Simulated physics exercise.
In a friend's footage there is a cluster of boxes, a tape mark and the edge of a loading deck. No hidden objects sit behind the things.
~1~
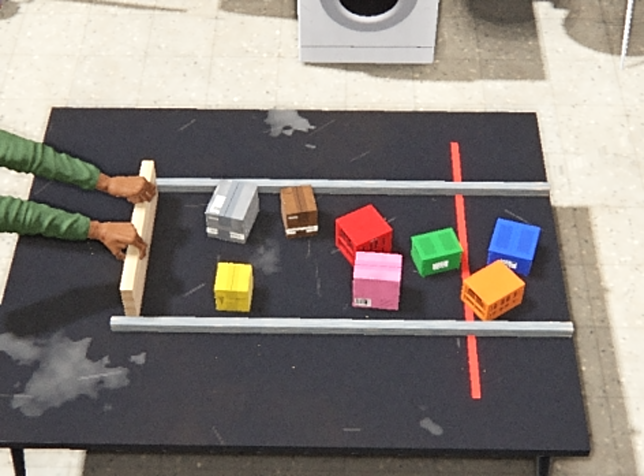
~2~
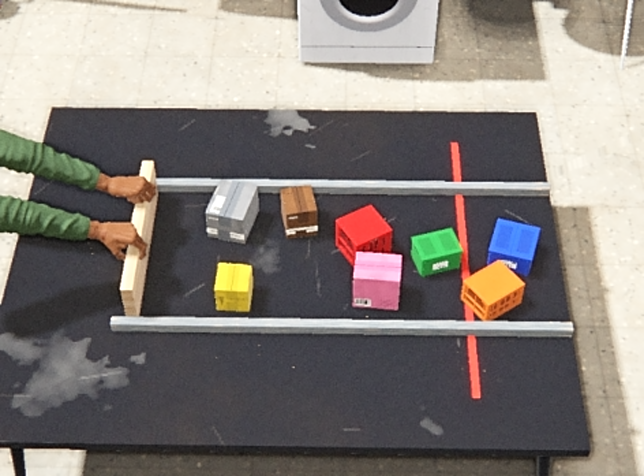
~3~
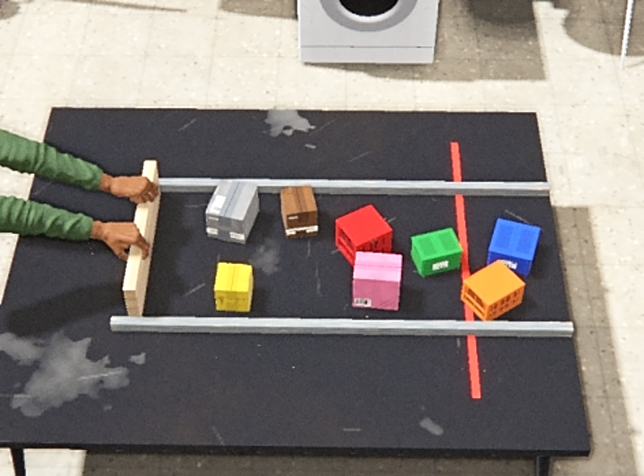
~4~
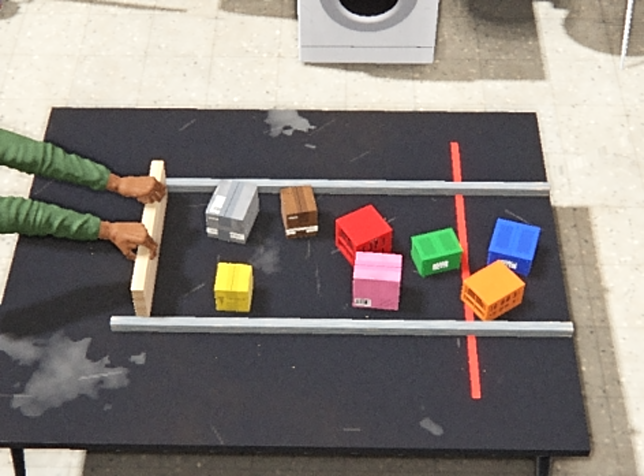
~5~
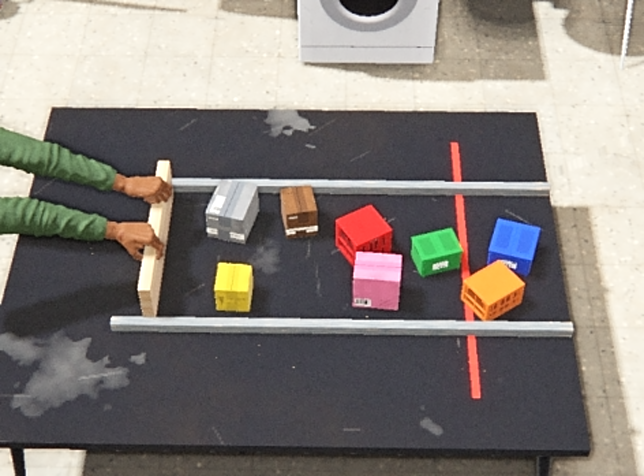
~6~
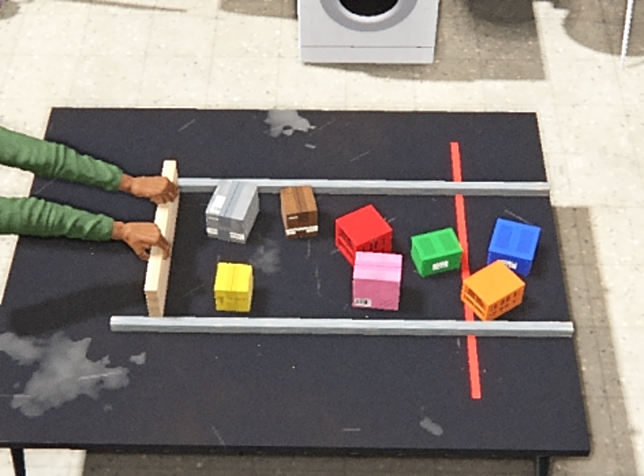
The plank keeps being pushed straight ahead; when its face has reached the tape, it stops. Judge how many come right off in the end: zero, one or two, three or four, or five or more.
In the end, the drop-off count sits at one or a two.
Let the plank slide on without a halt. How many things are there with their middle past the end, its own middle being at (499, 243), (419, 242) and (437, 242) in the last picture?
First 3, next 0, last 0.
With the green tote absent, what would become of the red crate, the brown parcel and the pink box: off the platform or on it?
The red crate holds on, the brown parcel does not fall, the pink box is kept.
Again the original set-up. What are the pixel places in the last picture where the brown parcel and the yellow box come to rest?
Positions - first (516, 203), then (485, 290).
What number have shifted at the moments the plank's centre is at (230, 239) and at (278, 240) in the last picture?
2, then 3.
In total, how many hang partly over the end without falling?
Counting them gives 0.
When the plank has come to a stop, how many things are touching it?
It ends up touching 3.
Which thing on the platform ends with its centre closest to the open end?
The green tote, it is.
Soon after, none off yet; blue tote at rest near (513, 248); orange crate at rest near (493, 292); green tote at rest near (436, 253).
In the end, the number that fall off is one or two; gone, orange crate and blue tote.
